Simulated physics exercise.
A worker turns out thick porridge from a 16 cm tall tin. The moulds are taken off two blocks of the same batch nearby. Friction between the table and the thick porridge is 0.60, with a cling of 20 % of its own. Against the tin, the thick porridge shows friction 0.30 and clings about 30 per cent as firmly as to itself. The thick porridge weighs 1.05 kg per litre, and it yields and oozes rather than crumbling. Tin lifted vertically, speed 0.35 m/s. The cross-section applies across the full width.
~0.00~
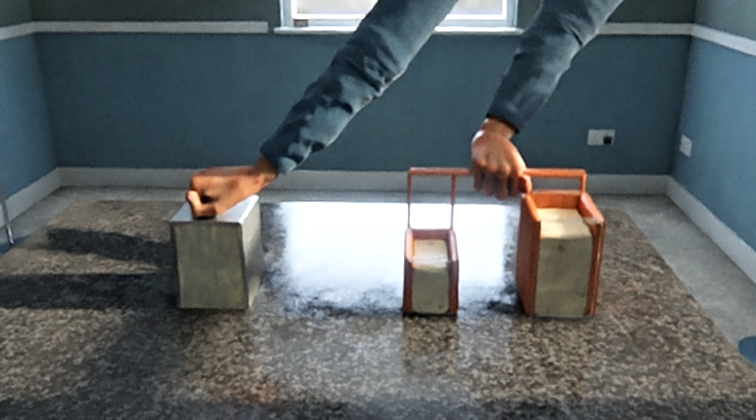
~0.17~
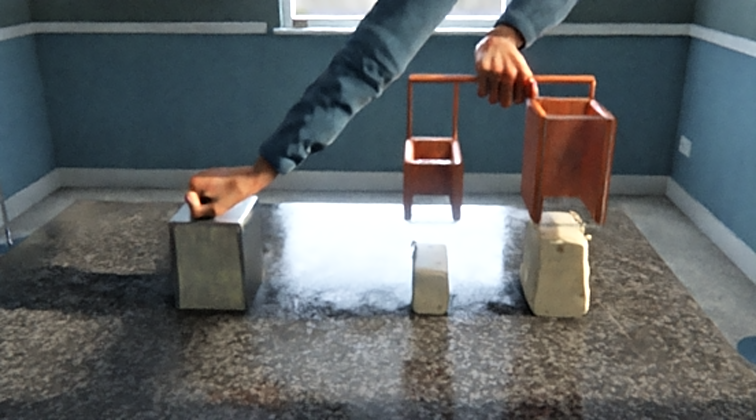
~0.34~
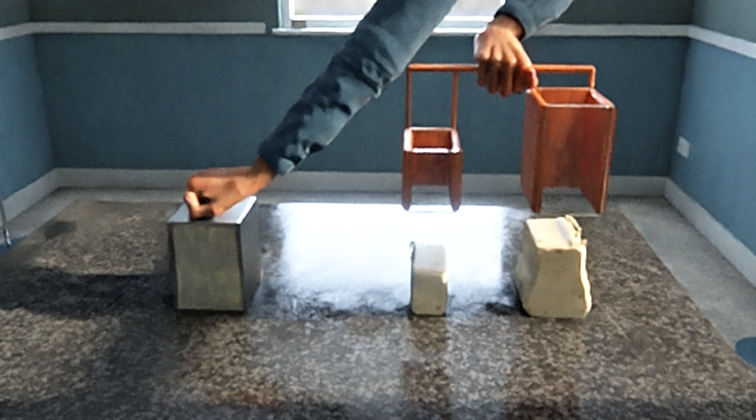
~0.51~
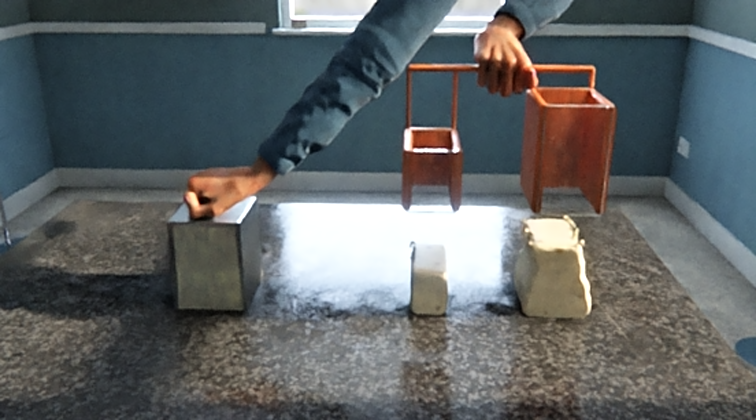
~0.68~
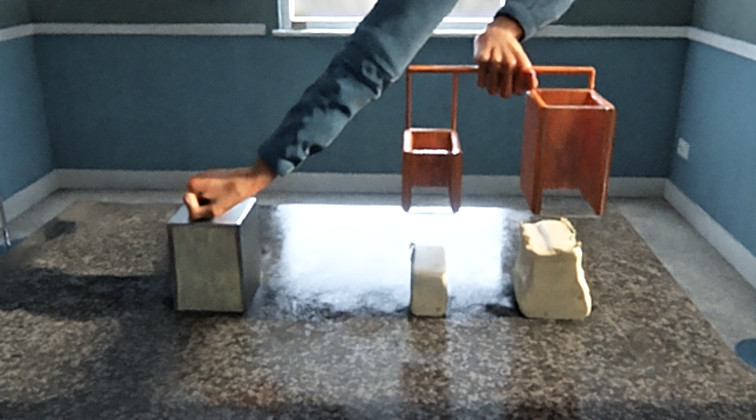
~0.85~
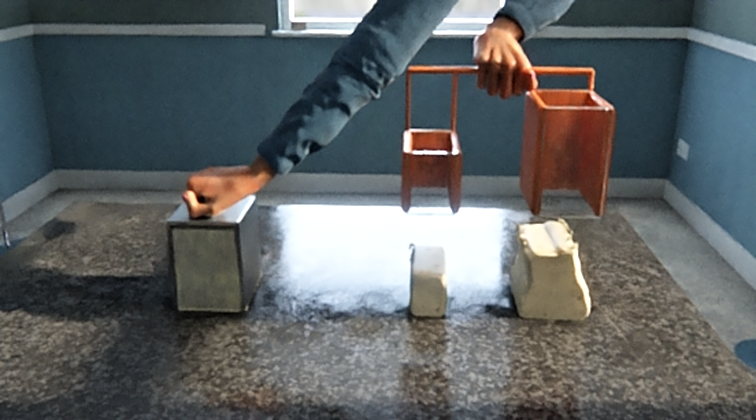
A person lifts joined reddish moulds off two pale blocks, and the larger right block slumps slightly.
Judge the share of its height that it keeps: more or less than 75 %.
The result is beyond 75 %.
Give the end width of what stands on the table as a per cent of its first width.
I'd put it at some 130 %.
After 1.10 s, the tin is up by 8.7 cm.
After 1.40 s, the tin is up by 19 cm; what stands on the table is 87 % of the tin's depth.
After 1.70 s, the tin is up by 28 cm; what stands on the table is 86 % of the tin's depth.
After 1.99 s, the tin is up by 28 cm; what stands on the table is 86 % of the tin's depth.
After 2.09 s, the tin is up by 28 cm; what stands on the table is 86 % of the tin's depth.
